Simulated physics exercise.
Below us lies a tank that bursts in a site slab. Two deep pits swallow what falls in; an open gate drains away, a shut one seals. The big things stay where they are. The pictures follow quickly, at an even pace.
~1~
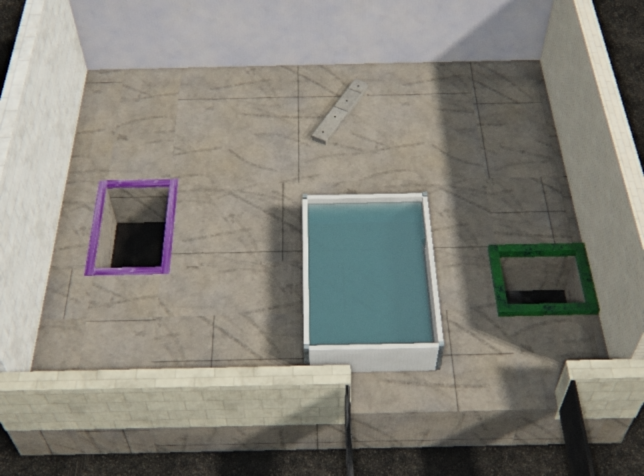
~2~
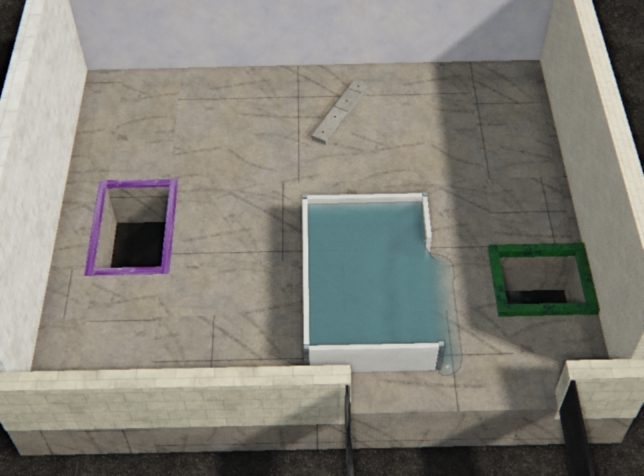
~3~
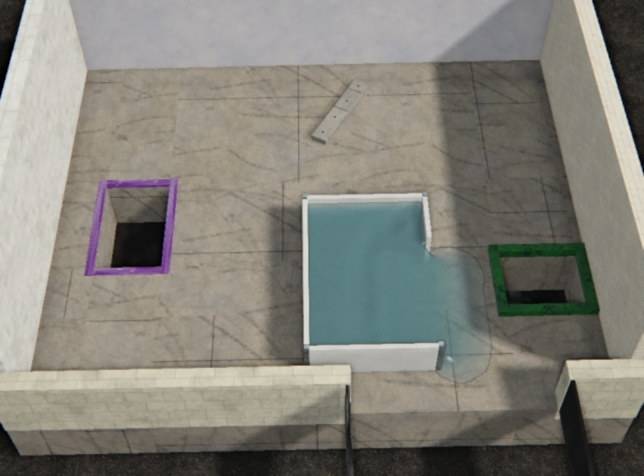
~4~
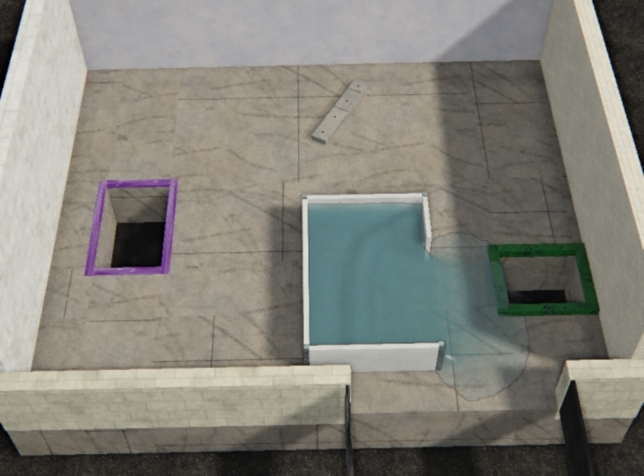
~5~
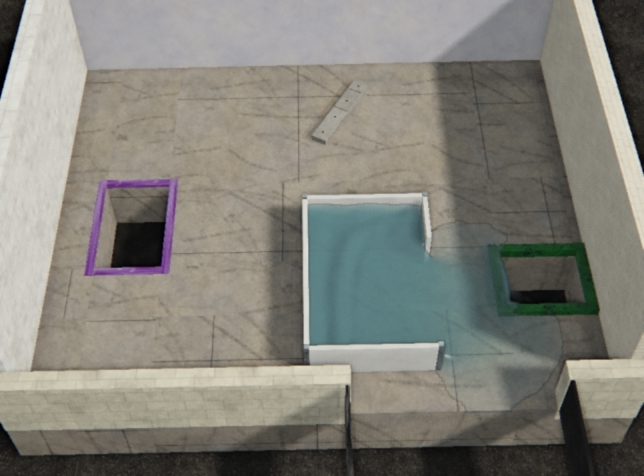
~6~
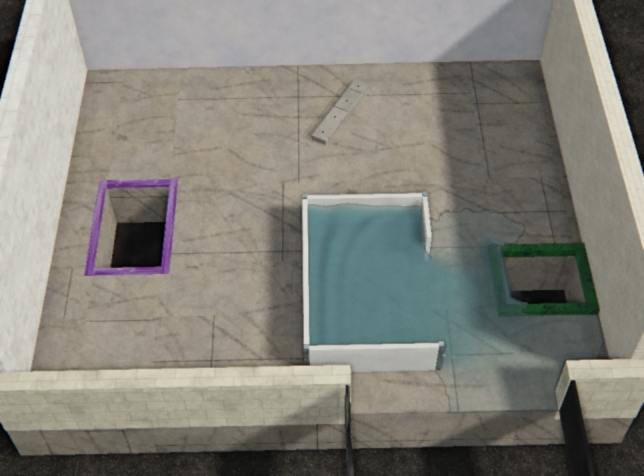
Water pours through a gap in the tank's right side and spreads around the green-framed pit.
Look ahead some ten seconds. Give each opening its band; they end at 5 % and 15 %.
One by one: The gate takes over 15 %; the purple pit takes under 5 %; the green pit takes over 15 %.
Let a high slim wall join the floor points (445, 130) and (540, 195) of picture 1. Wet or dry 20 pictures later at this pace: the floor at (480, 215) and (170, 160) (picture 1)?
In that order: Covered, clear.
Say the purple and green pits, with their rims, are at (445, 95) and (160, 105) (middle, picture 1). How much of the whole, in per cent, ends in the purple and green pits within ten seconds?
Roughly, in per cent: Purple 30, green 0.
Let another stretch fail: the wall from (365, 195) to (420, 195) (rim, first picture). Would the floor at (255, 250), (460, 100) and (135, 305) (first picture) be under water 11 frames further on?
In turn: Dry, flooded, dry.
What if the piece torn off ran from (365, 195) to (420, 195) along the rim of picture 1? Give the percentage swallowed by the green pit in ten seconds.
Per cent: Green 0.
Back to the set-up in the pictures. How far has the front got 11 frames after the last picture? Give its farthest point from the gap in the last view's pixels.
I would point to (534, 133).
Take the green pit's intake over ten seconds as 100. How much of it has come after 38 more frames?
Some 100 per cent.
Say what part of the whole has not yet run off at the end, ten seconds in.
I make it 42 per cent.
A moment on, water covers 15 % of the floor; the gate 1 %, the purple pit 0 %, the green pit 6 %.
Next, water covers 20 % of the floor; the gate 5 %, the purple pit 0 %, the green pit 11 %.
Then, water covers 25 % of the floor; the gate 14 %, the purple pit 0 %, the green pit 19 %.
Later, water covers 30 % of the floor; the gate 27 %, the purple pit 0 %, the green pit 21 %.
In the end, water covers 35 % of the floor; the gate 36 %, the purple pit 0 %, the green pit 21 %.
